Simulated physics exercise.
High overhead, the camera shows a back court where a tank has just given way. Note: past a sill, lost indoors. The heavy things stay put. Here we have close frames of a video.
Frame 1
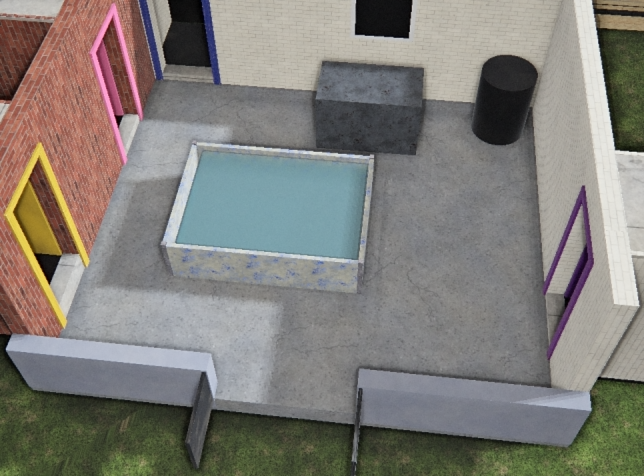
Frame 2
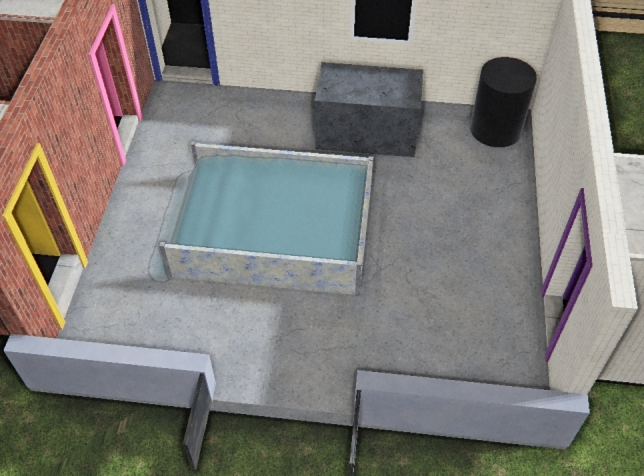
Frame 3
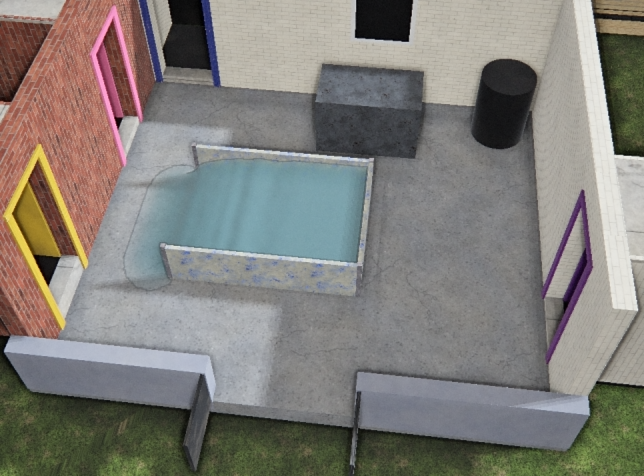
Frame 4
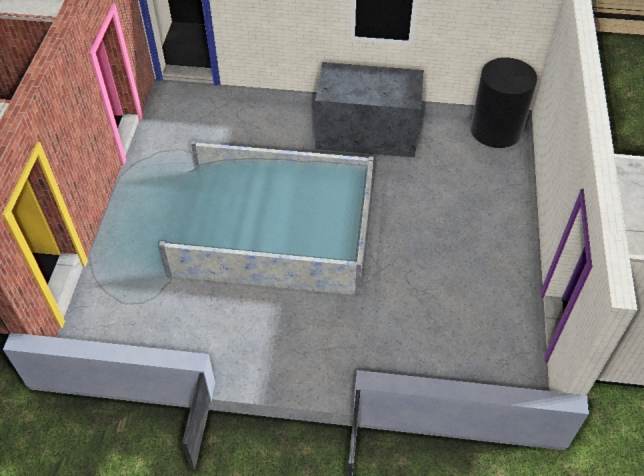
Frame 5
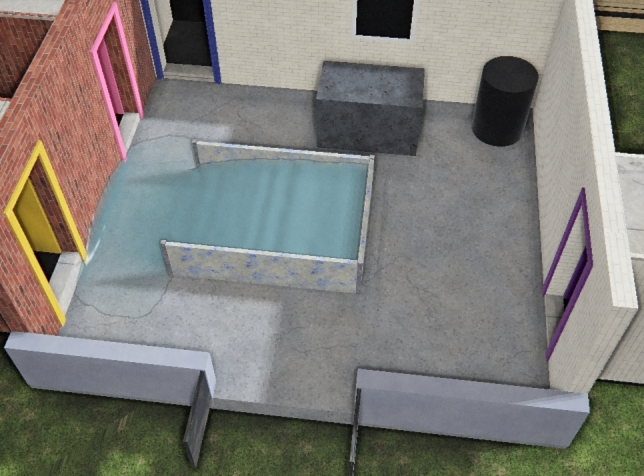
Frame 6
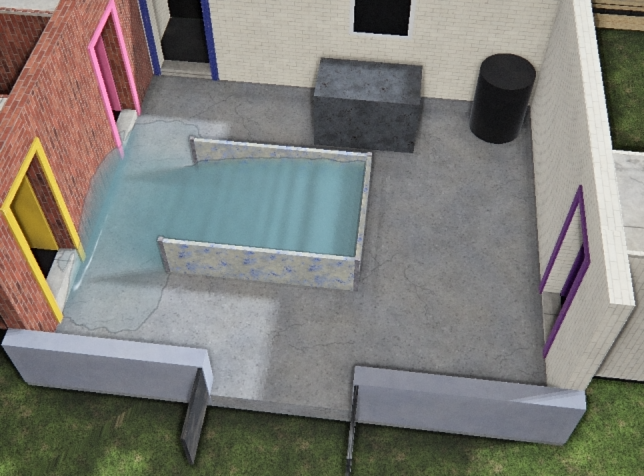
Water pouring from the open left side of a rectangular tank, spreading across a grey walled courtyard to the red brick wall.
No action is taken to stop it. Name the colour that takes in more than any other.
Blue.
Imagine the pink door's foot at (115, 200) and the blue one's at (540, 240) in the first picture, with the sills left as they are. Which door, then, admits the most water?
The door marked pink.
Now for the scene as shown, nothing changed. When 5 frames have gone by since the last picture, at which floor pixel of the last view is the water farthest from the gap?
Approximate pixel: (153, 76).
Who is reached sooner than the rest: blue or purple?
That's the blue-painted one, I reckon.
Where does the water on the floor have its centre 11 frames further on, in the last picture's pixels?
Roughly (193, 222) in the last picture.
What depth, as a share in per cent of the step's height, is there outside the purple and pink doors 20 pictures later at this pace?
Approx. 0 % then 120 %.
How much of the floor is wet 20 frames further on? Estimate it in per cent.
About 55 percent.
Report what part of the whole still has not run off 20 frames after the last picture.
My reading is around 92 percent.
A moment on, water covers 20 % of the floor; pink door a trickle in, purple door not reached, blue door not reached, yellow door wet at the sill, nothing in.
Next, water covers 30 % of the floor; pink door some in, purple door not reached, blue door some in, yellow door wet at the sill, nothing in.
Then, water covers 55 % of the floor; pink door some in, purple door not reached, blue door a lot in, yellow door wet at the sill, nothing in.
Later, water covers 90 % of the floor; pink door some in, purple door some in, blue door a lot in, yellow door wet at the sill, nothing in.
In the end, water covers 100 % of the floor; pink door some in, purple door a lot in, blue door a lot in, yellow door wet at the sill, nothing in; the blue door has let in the most.
